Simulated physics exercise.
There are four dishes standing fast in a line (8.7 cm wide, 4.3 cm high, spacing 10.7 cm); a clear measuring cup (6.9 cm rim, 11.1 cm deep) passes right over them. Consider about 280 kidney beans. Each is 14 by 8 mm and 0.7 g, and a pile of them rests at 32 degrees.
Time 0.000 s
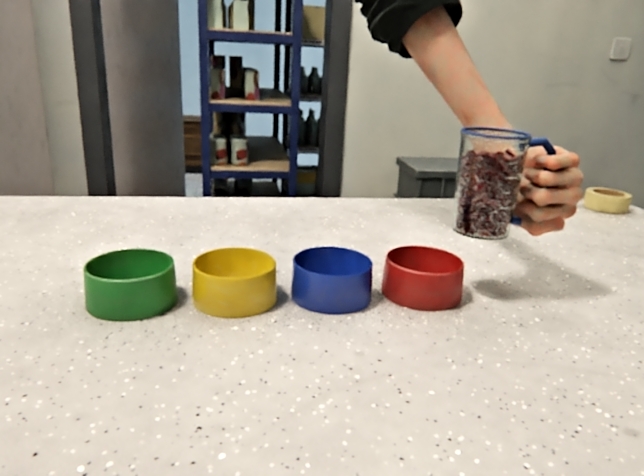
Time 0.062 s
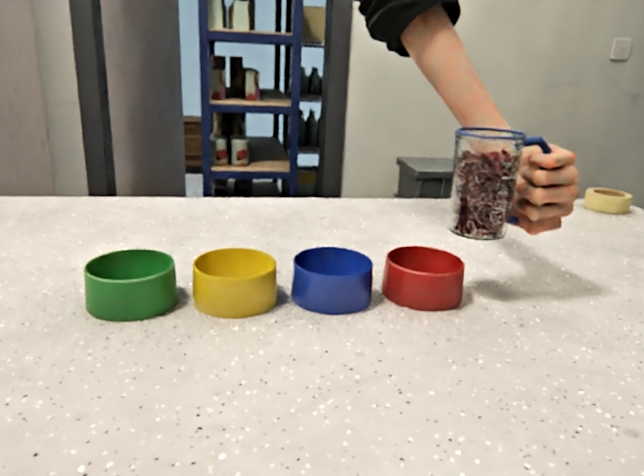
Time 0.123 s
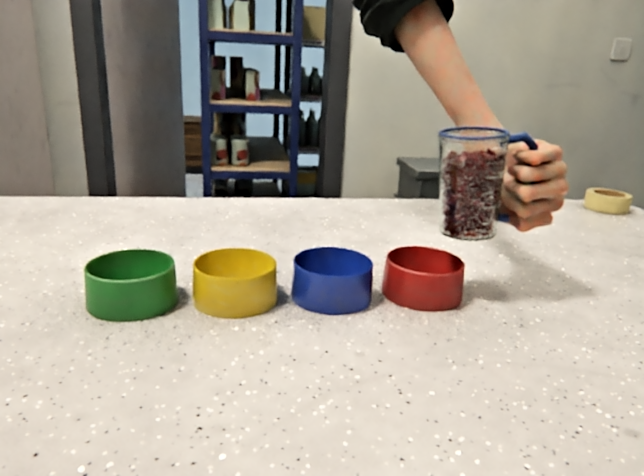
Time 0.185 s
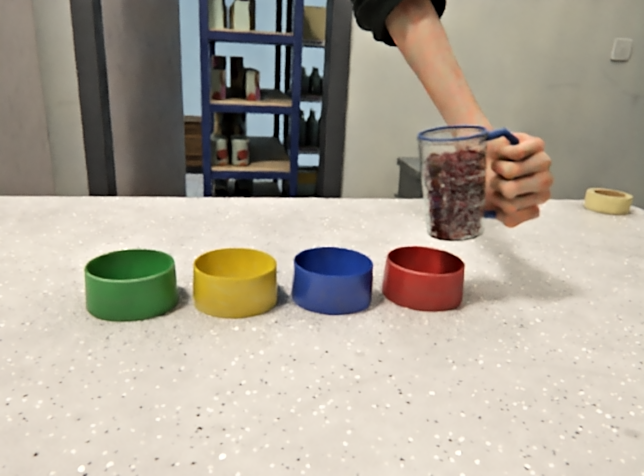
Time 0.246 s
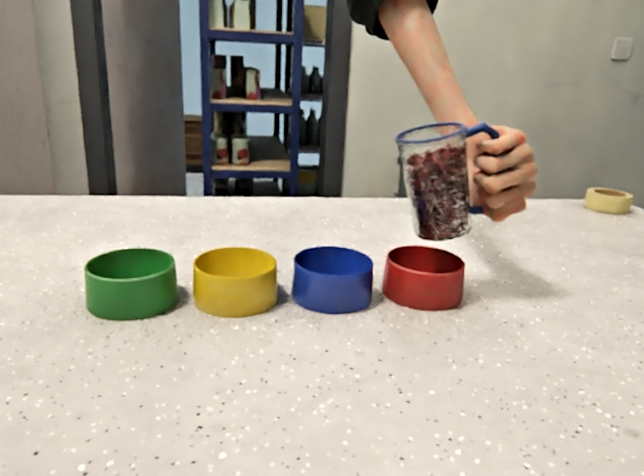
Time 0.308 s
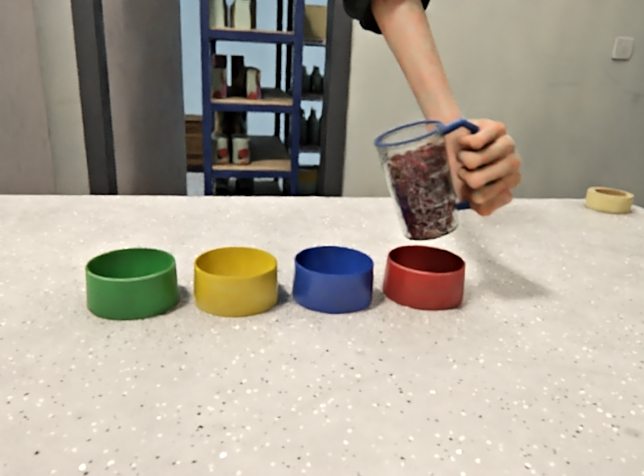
At first, a hand holds a clear cup of dark reddish beans nearly upright above a pale speckled table, to the right of a row of green, yellow, blue and red dishes. The hand then moves left toward the red dish, gradually tilting the cup leftward, with the beans still inside.
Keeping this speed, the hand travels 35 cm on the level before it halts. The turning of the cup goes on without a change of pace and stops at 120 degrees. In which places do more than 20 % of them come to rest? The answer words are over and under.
Red: Under. Blue: Under. Green: Over. Yellow: Under. Counter: Over.
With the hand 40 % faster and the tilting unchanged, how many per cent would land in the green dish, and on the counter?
In that case green 70; counter 30.
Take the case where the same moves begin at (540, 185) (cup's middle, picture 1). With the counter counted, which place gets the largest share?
I'd say green collects the most.
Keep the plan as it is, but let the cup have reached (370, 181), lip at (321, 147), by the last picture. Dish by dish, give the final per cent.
Red: 0 / blue: 0 / green: 70 / yellow: 0.
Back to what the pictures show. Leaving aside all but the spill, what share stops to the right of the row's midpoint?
0 %.
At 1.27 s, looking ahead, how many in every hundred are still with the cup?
Reading: Approx. 85 %.
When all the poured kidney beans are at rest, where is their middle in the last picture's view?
Centre at rest, approx.: (113, 287) px.
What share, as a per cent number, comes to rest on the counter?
I'd reckon around 35 per cent.
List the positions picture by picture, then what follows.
Cup at (487, 183), tilt 0 degrees, lip at (465, 132), moved 0.0 cm; middle of the pieces at (492, 190); red dish at (425, 259); blue dish at (333, 261); yellow dish at (235, 262); green dish at (130, 264), in the first picture.
Cup at (483, 183), tilt 1 degrees, lip at (460, 133), moved 0.5 cm; middle of the pieces at (489, 190), in the second picture.
Cup at (471, 184), tilt 5 degrees, lip at (443, 135), moved 2.0 cm; middle of the pieces at (476, 190), in the third picture.
Cup at (454, 183), tilt 10 degrees, lip at (421, 138), moved 4.1 cm; middle of the pieces at (460, 190), in the fourth picture.
Cup at (437, 183), tilt 15 degrees, lip at (399, 140), moved 6.0 cm; middle of the pieces at (444, 188), in the fifth picture.
Cup at (420, 182), tilt 20 degrees, lip at (377, 144), moved 8.0 cm; middle of the pieces at (427, 187); red dish at (426, 259); blue dish at (334, 260); yellow dish at (236, 262); green dish at (132, 263). Its pace works out near 80 degrees a second; the hand travels 32 cm a second, in the sixth picture.
Then, at 0.89 s, tilt 68 degrees; cup holds 100 %.
After 1.27 s, tilt 99 degrees; cup holds 85 %, green 5 %.
After 1.74 s, tilt 120 degrees; cup holds 20 %, green 60 %.
In the end, at 2.8 s, red 0 %, blue 0 %, green 65 %, yellow 0 %, counter 35 %.
